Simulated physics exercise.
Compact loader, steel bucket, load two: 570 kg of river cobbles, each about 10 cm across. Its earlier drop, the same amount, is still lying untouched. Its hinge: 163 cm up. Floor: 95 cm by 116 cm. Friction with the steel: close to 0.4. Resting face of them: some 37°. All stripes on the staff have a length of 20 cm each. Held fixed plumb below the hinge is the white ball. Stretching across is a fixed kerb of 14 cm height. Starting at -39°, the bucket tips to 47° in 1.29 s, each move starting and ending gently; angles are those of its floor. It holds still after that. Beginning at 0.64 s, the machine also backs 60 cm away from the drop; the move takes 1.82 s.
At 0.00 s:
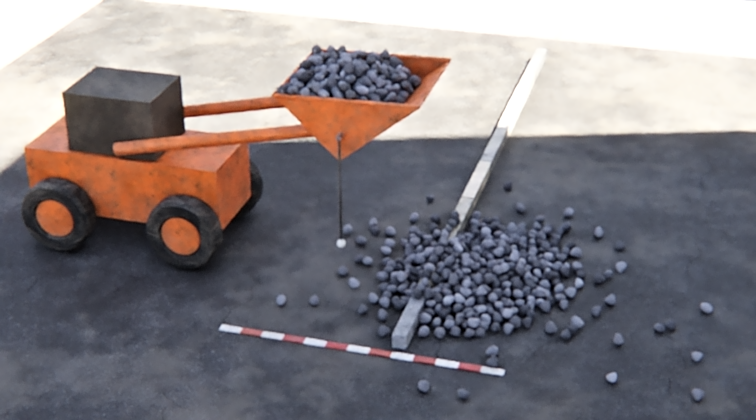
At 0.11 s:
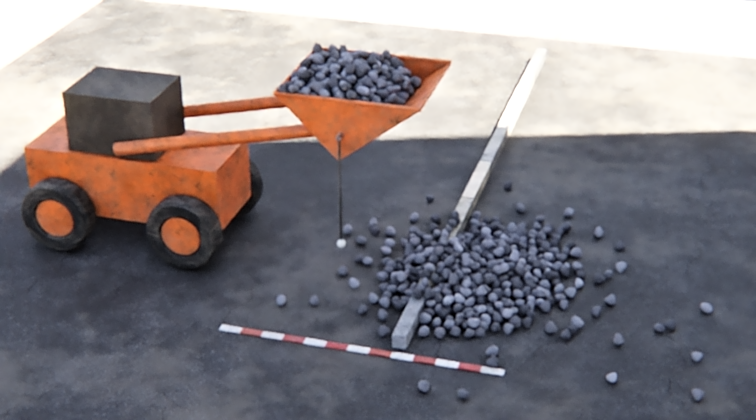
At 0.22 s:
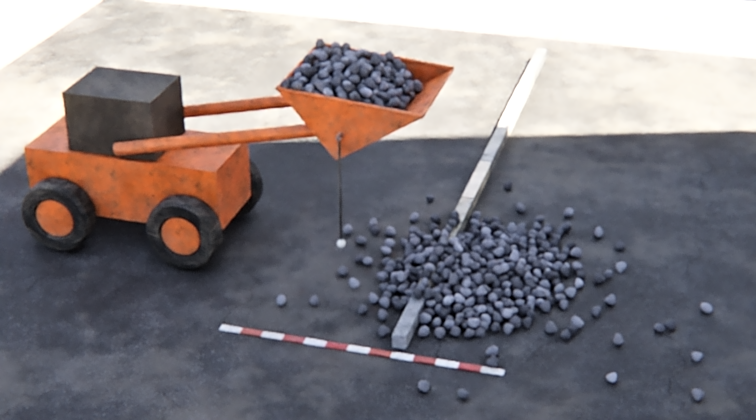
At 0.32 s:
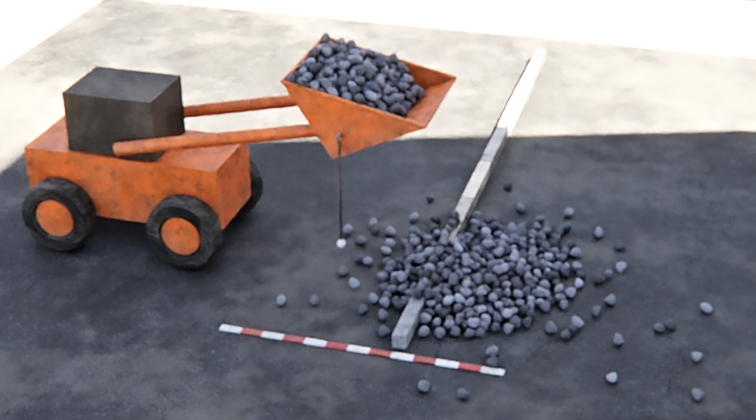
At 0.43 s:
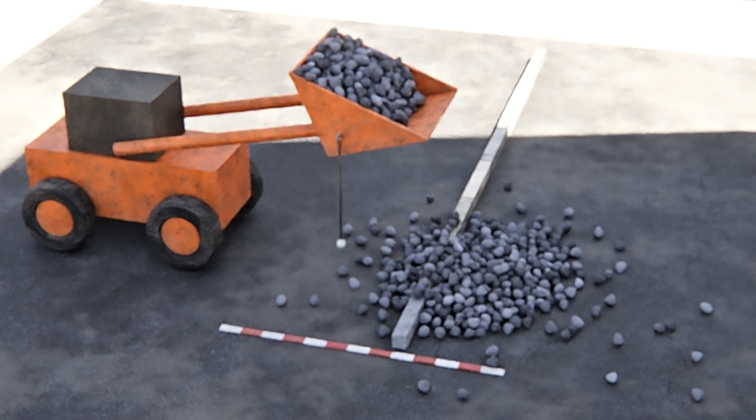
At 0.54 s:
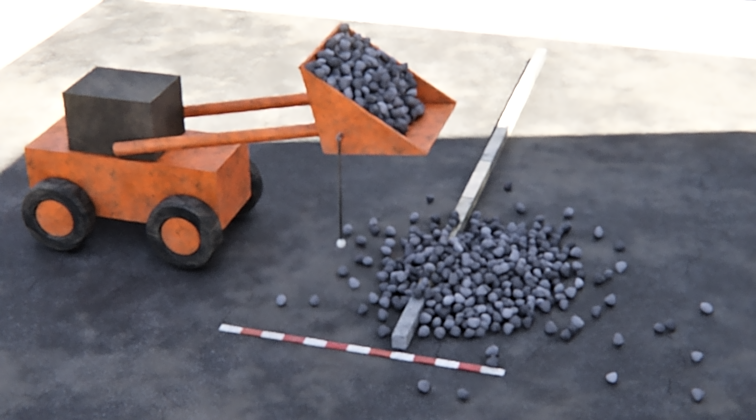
The orange bucket of a small toy-like loader, loaded with dark grey stones, is seen from slightly above on dark ground with a pale strip behind. The loader stands at left with a black block on its body, while an untouched stone pile lies across a pale kerb at right, behind a red-and-white staff. The bucket rotates steadily, its rear rising and front lip lowering, and the stones shift inside; the camera stays still.
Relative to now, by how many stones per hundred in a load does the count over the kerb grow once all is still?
It grows by roughly 35 per hundred.
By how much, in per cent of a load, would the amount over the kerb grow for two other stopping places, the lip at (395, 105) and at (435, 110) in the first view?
About 10 and 50 per cent.
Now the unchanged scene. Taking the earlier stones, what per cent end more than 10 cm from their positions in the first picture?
Close to 15 in a hundred of them.
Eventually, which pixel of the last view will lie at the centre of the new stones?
Around (423, 255) in the last picture.
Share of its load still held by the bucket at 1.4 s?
Still inside: Some 20 %.
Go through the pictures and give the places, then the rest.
In the first picture, the bucket is at -39°, its lip at (419, 108); the top of the load is at (349, 60). The earlier load is highest near (456, 254), 25 cm above ground level, 19 % on this side of the kerb, 81 % over the kerb.
In the second picture, lip at (420, 110), floor tilted -37°, highest stones at (344, 60); the stones move at 0.2 m/s on average.
In the third picture, lip at (423, 117), floor tilted -33°, highest stones at (338, 56); the stones move at 0.3 m/s on average.
In the fourth picture, lip at (426, 127), floor tilted -25°, highest stones at (327, 49); the stones move at 0.4 m/s on average.
In the fifth picture, the bucket is at -16°, its lip at (427, 140); the top of the load is at (332, 44); the stones move at 0.5 m/s on average.
In the sixth picture, the bucket is at -6°, its lip at (427, 154); the top of the load is at (342, 40); the stones move at 0.6 m/s on average.
After 1.0 s the floor is at 34°; in per cent of one load, 93 in the bucket, 25 on this side of the kerb, 81 over the kerb; the foremost stones are at (660, 335).
After 1.4 s the floor is at 47°; in per cent of one load, 19 in the bucket, 78 on this side of the kerb, 103 over the kerb; the foremost stones are at (660, 335).
After 2.9 s the floor is at 47°; in per cent of one load, 0 in the bucket, 84 on this side of the kerb, 116 over the kerb; the foremost stones are at (673, 338).
After 5.7 s the floor is at 47°; in per cent of one load, 0 in the bucket, 84 on this side of the kerb, 116 over the kerb; the foremost stones are at (673, 338). Net gain over the kerb, 35.
